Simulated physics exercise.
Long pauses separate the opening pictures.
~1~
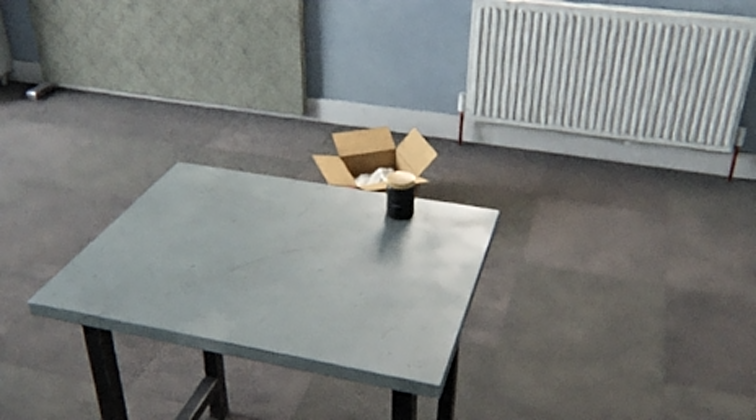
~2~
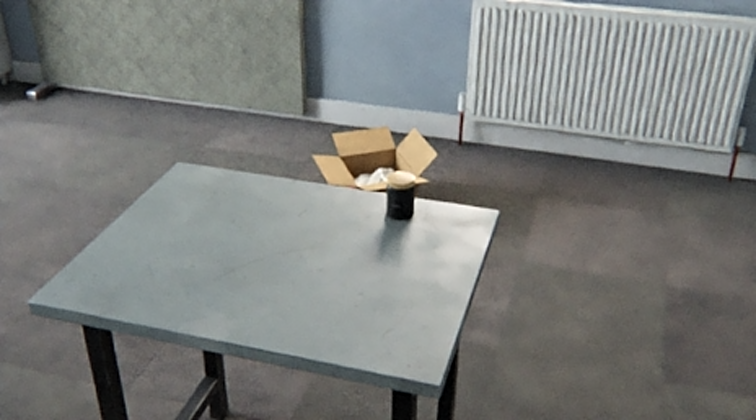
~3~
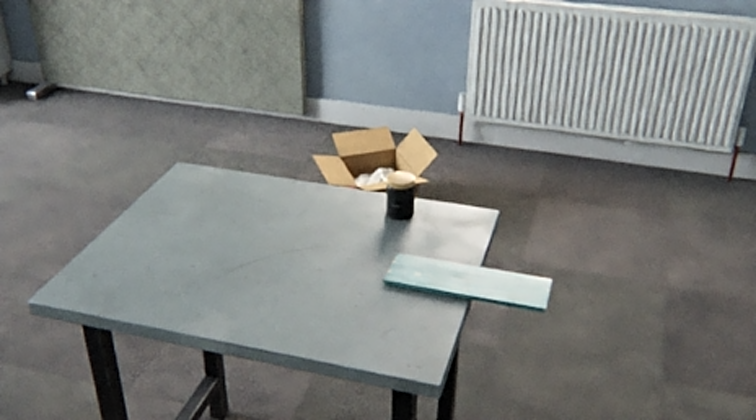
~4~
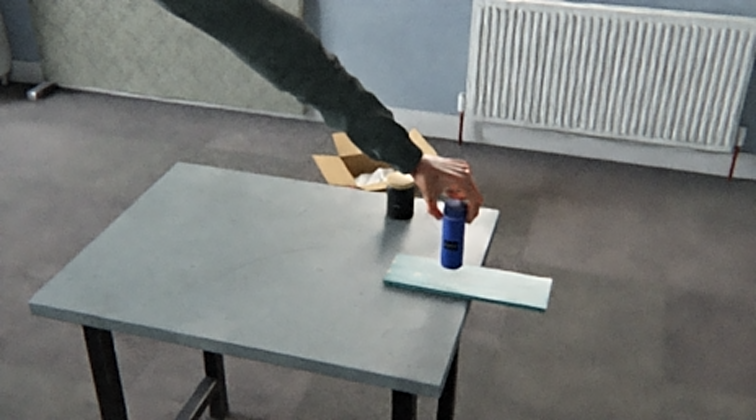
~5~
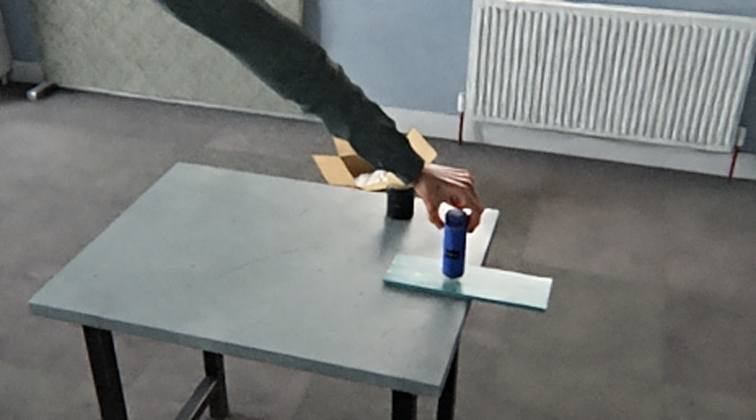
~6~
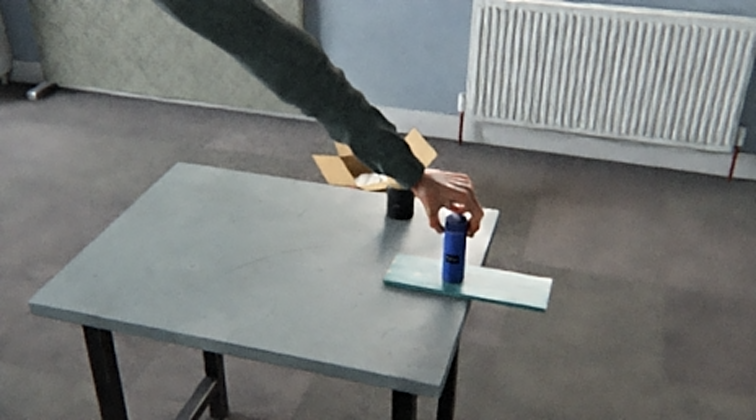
A turquoise plank appeared on the gray table, jutting past its right edge near a black cup and an open cardboard box, then a hand lowered a blue shaker onto it and kept hold.
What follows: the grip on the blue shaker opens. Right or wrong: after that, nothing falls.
Right.
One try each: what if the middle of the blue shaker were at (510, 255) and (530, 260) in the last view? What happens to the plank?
Topples, then Topples.
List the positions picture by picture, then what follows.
In the first picture, the last thing is not in view yet.
In the second picture, the last thing is not in view yet.
In the third picture, the last thing is not in view yet; turquoise plank (468, 282).
In the fourth picture, still above its spot; blue shaker (453, 235); turquoise plank (468, 282).
In the fifth picture, still above its spot; blue shaker (455, 244); turquoise plank (468, 282).
In the sixth picture, set down, still held; blue shaker (455, 248); turquoise plank (468, 282).
Then, 0.80 s on from there, no change.
Then, 1.70 s on from there, blue shaker resting near (455, 248).
In the end, all 3 unmoved. At the end, from the last picture's camera, blue shaker near (455, 248). The plank keeps its balance.
